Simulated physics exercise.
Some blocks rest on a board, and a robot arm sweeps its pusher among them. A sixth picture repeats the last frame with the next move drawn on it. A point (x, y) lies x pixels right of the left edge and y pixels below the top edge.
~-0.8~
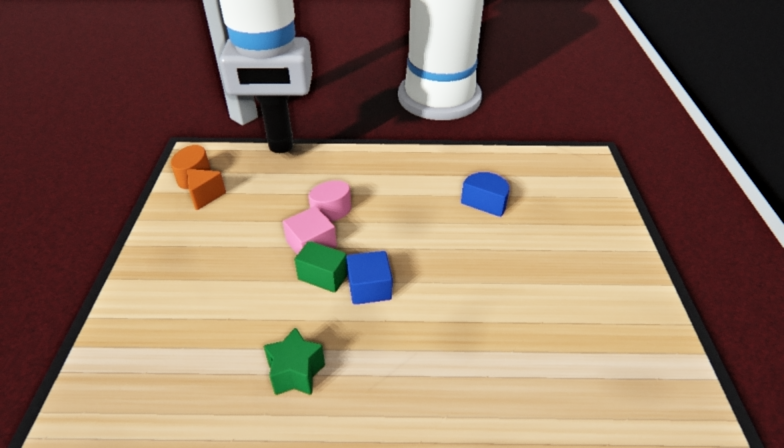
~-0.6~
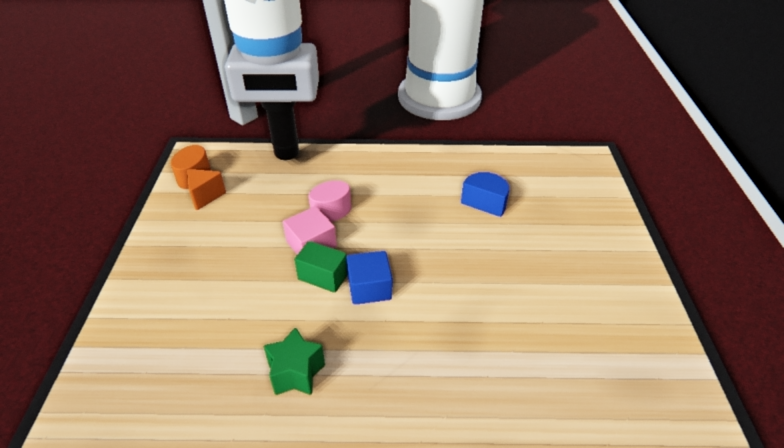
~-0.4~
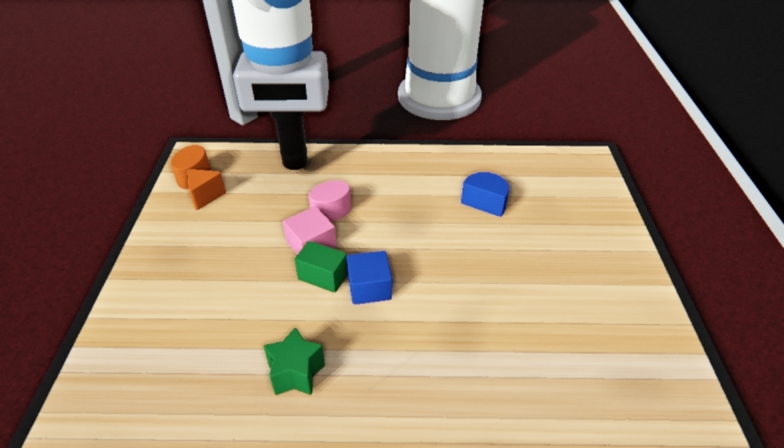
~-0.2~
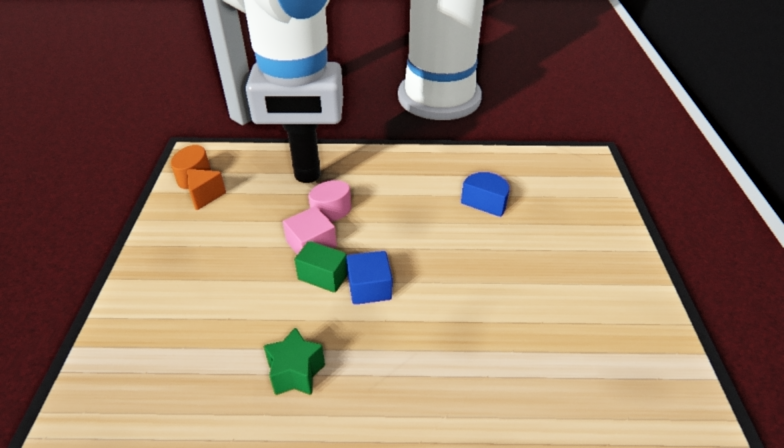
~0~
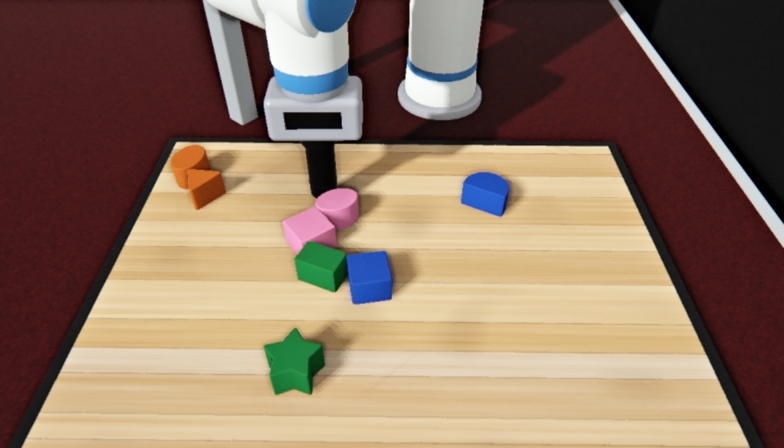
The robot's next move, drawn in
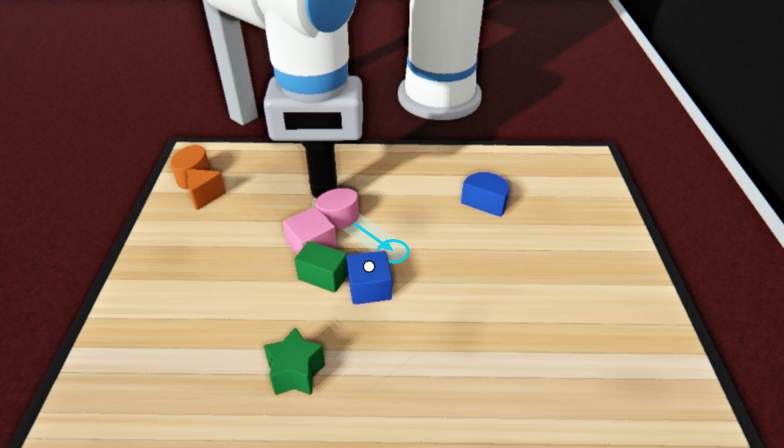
The video shows a robot arm moving its black pusher down and to the right across a wooden board of colored blocks, then nudging the pink rounded block slightly while the other blocks stay still.
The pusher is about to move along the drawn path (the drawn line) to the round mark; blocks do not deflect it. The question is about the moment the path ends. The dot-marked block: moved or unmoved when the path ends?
The block moves away from its spot.
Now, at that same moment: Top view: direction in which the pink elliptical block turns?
Seen from above, clockwise.
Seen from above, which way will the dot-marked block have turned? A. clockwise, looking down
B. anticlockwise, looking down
Letter A.
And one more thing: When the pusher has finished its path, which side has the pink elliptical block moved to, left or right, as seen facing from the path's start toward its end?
Seen from start to end, it moves right.
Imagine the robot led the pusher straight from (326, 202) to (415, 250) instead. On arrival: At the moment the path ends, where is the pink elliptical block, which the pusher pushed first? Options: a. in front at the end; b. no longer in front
My pick is b.
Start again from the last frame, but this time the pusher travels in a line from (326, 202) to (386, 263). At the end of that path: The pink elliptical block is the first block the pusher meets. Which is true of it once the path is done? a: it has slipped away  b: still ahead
I'll go with b - still ahead.
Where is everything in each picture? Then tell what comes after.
In the first frame, lower end of the pusher (281, 147), tops of blocks, pink square block (309, 223), pink elliptical block (329, 191), blue square block (369, 267).
In the second frame, pusher (287, 154), blocks as before.
In the third frame, pusher (295, 163), blocks as before.
In the fourth frame, pusher (308, 176), blocks as before.
In the fifth frame, pusher (324, 192), pink square block (309, 223), pink elliptical block (337, 199), blue square block (369, 267).
The drawn path runs from (326, 202) directly to (393, 251); the dot is on the blue square block.
The first path, step by step. One third of the way, pusher (346, 208); pink elliptical block (355, 217), turned 20° clockwise.
Two thirds of the way, pusher (369, 224); pink elliptical block (369, 237), turned 50° clockwise.
At the end, pusher (394, 241); pink square block not moved; pink elliptical block (376, 250), turned 55° clockwise; blue square block (369, 279), turned 20° clockwise.
